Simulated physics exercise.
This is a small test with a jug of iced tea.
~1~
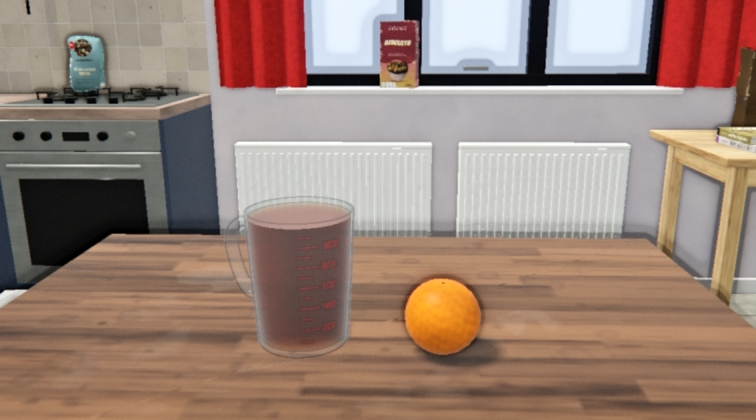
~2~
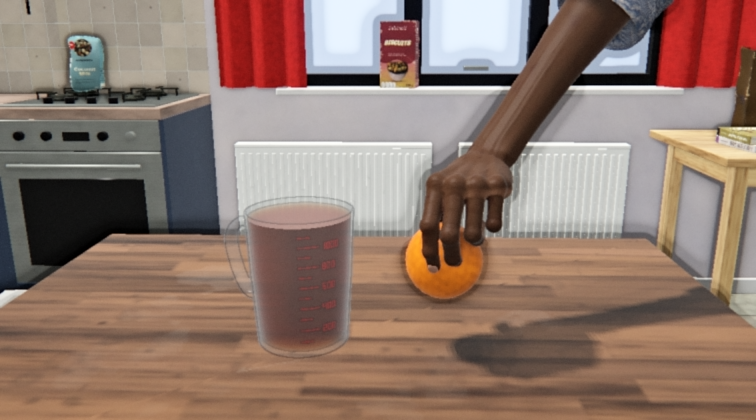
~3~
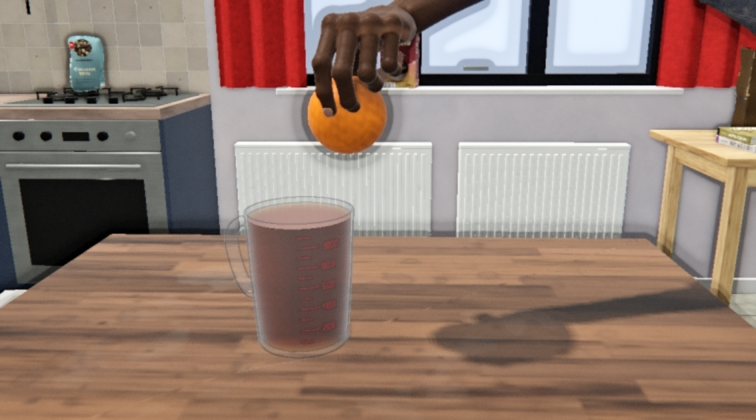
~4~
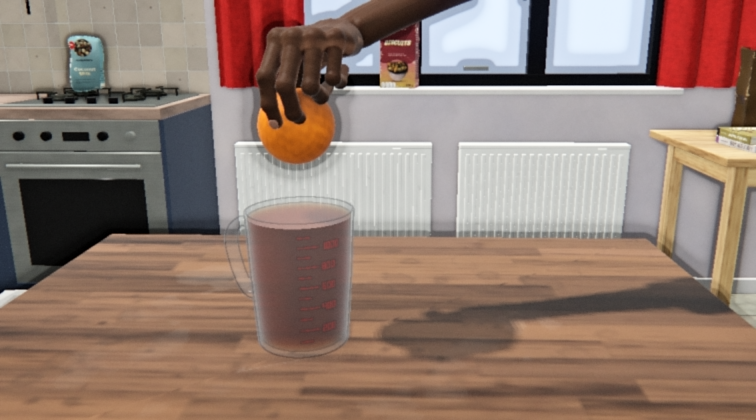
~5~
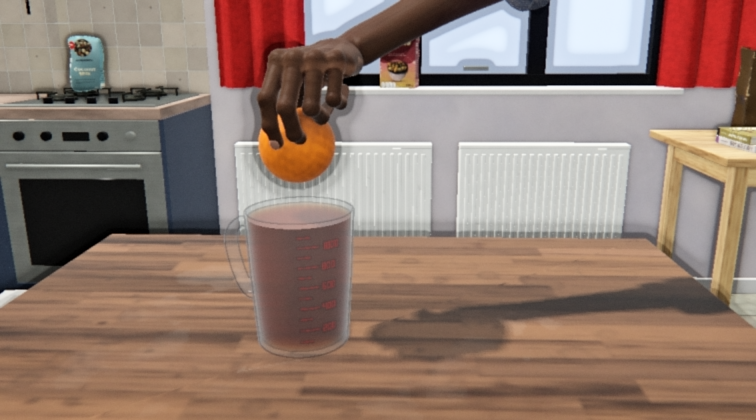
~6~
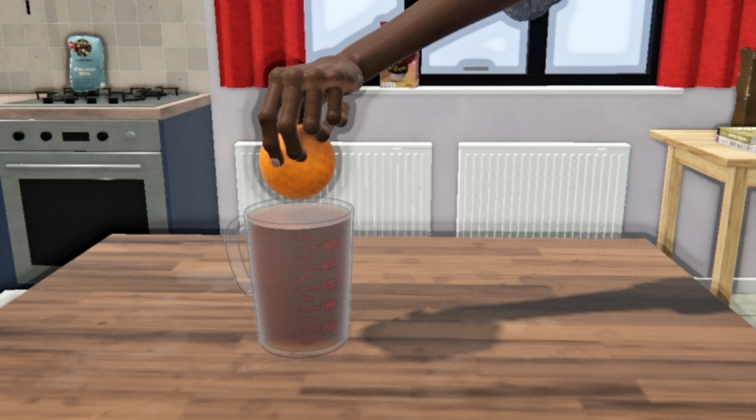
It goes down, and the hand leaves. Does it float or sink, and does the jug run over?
As I see it, thing: Stays up, jug: Spills.
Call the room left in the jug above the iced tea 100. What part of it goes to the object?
340 %.
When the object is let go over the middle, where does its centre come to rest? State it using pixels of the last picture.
The centre settles at roughly (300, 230) in the last view.
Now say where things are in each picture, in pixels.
In the first picture, the orange lies on the top at (442, 317); jug (302, 272) nearly full.
In the second picture, a hand picks up the orange at (444, 260); jug nearly full, surface at (300, 215).
In the third picture, the orange is carried over at (347, 115); jug (302, 272) nearly full.
In the fourth picture, the orange is above the jug at (296, 126); jug nearly full, surface at (300, 215).
In the fifth picture, the orange comes down at (297, 145); jug (302, 272) nearly full.
In the sixth picture, the orange is just over the surface at (298, 161); jug nearly full, surface at (300, 215).
Next, the orange enters the iced tea; the jug is full to the brim; it has run over.
After that, the orange comes up again; the jug is full to the brim; it has run over.
Finally, the orange rides on the surface; the jug is full to the brim; it has run over.
